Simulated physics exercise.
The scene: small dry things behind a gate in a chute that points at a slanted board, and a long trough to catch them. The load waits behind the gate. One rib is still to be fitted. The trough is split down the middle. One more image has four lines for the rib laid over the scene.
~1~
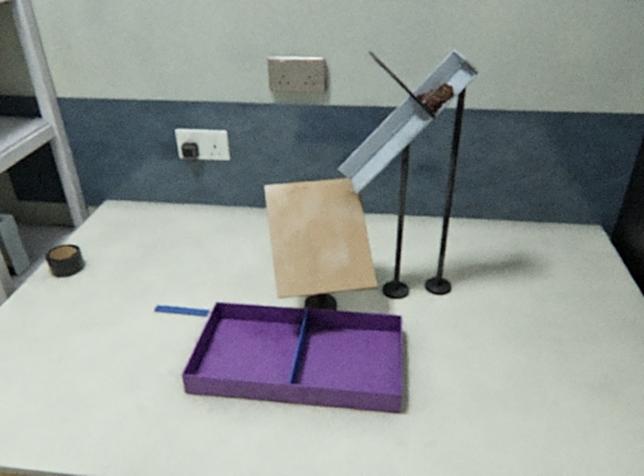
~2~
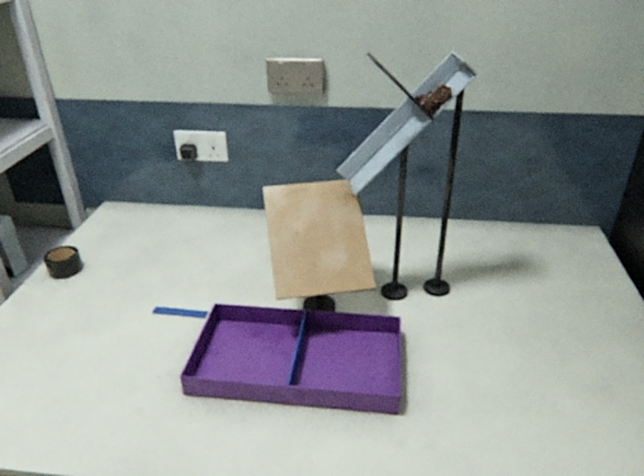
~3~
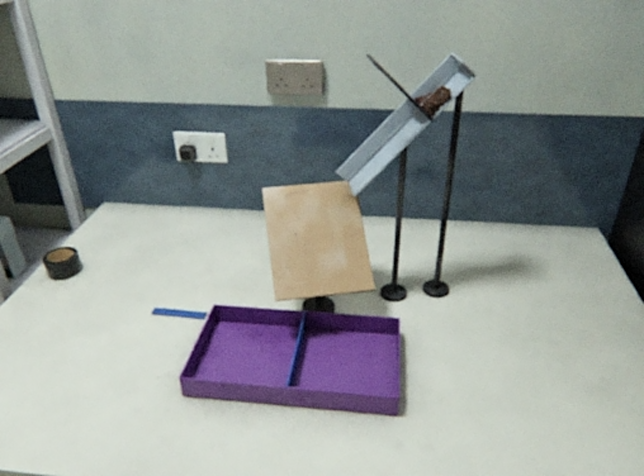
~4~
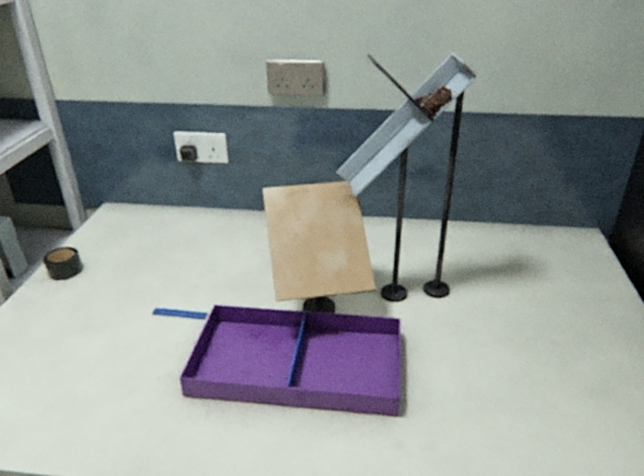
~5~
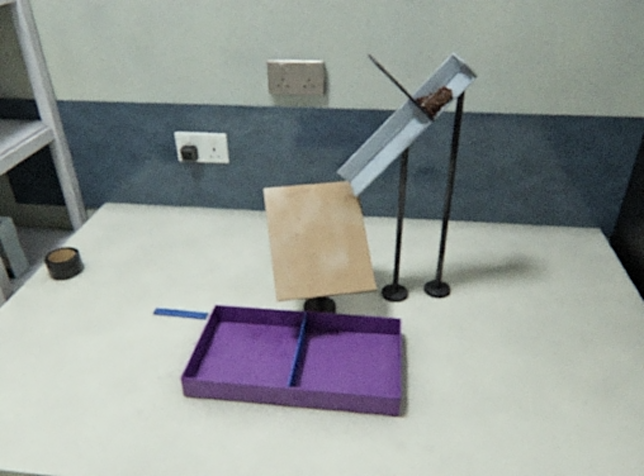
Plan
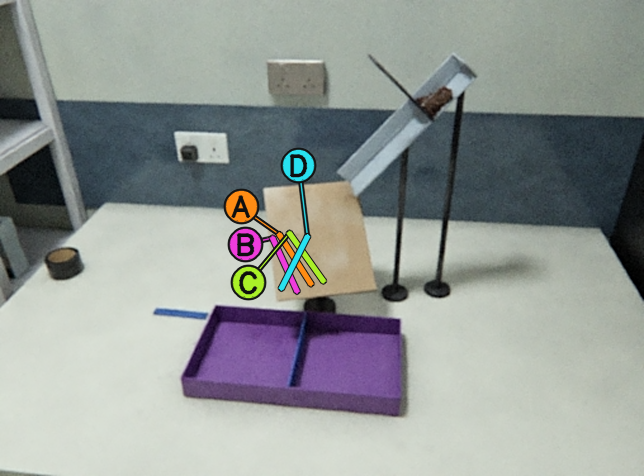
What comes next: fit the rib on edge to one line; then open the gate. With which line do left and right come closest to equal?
Take D.
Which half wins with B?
More lands on the right.
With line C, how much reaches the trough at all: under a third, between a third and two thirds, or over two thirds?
Over two thirds.
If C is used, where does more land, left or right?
More lands on the right.
On the marked copy, line A from (279, 234) to (310, 283); line B from (272, 238) to (297, 291); line C from (289, 233) to (323, 281); line D from (307, 236) to (281, 288).
For line A, of what is caught, a stray few in the left half, nearly all in the right.
For line B, of what is caught, a stray few in the left half, nearly all in the right.
For line C, of what is caught, a small part in the left half, nearly all in the right.
For line D, of what is caught, about half in the left half, about half in the right.
